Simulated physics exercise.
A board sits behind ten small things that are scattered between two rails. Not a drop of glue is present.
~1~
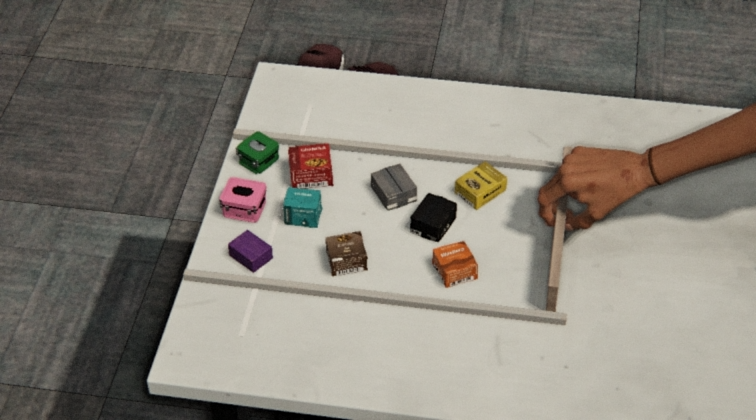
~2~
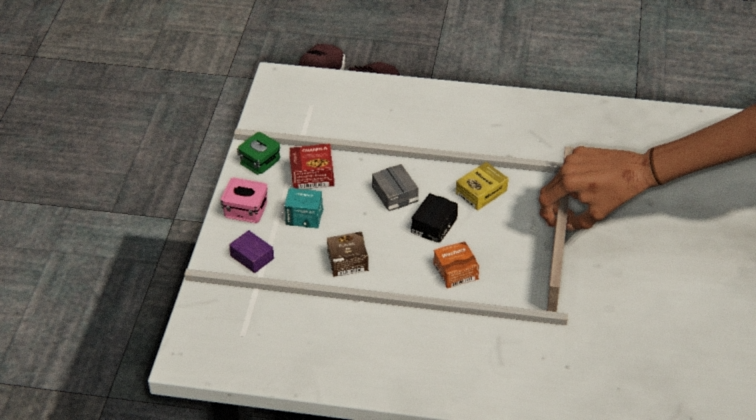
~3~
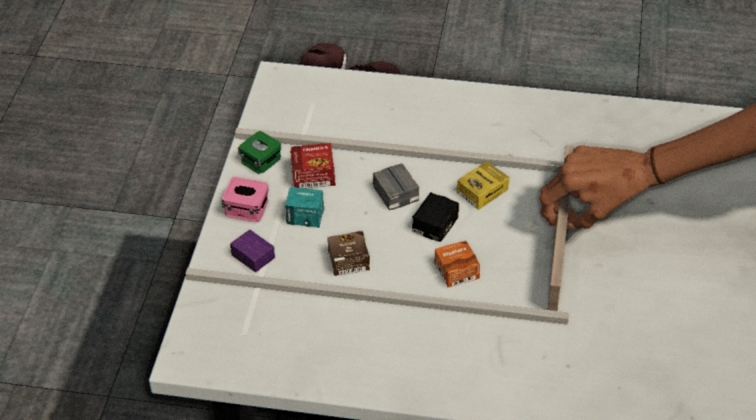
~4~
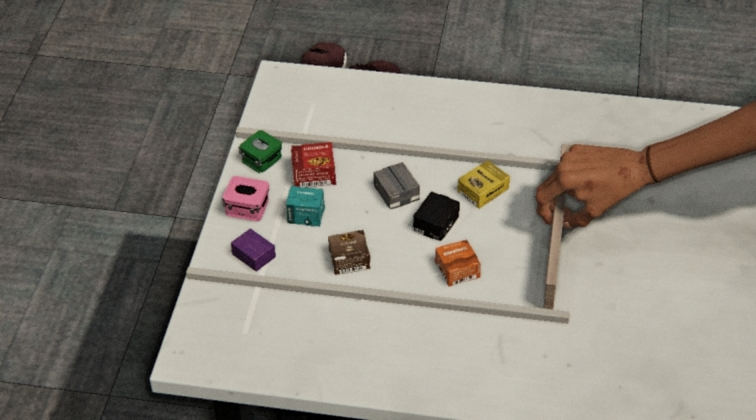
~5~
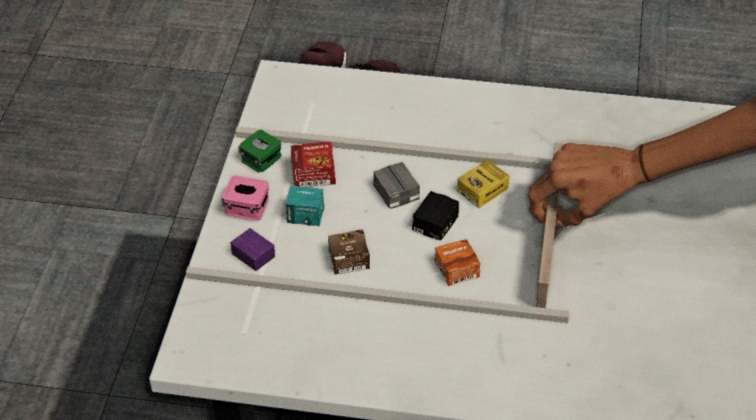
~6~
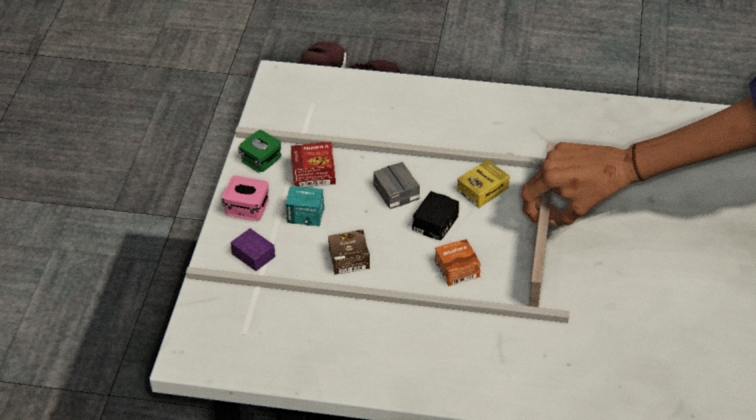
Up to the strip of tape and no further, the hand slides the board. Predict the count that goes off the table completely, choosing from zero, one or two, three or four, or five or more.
I reckon the number that spills over the end lands at three or four.
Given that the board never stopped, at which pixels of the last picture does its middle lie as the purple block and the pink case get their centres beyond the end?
Around (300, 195) first and around (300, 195) second.
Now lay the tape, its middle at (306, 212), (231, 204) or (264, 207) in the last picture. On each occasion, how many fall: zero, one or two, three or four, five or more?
For each place: One or two; at least five; three to four.
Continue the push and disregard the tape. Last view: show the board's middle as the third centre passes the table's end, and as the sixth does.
Its middle is around (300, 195) and later (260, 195).
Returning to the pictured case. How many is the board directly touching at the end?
Well, it touches 3.
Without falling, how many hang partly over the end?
Result: 0.
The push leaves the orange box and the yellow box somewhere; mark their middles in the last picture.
Final spots - orange box (255, 232), yellow box (275, 169).
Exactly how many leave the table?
In all, 4 of them.
Early on, none off yet; green case at rest near (261, 152); pink case at rest near (246, 199); purple block at rest near (253, 250).
A while later, none off yet; green case travelled about its own width near (221, 145); pink case moving near (241, 198); purple block travelled about its own width near (221, 247).
Finally, the number that fall off is three or four; lost, red box, purple block, pink case and green case.
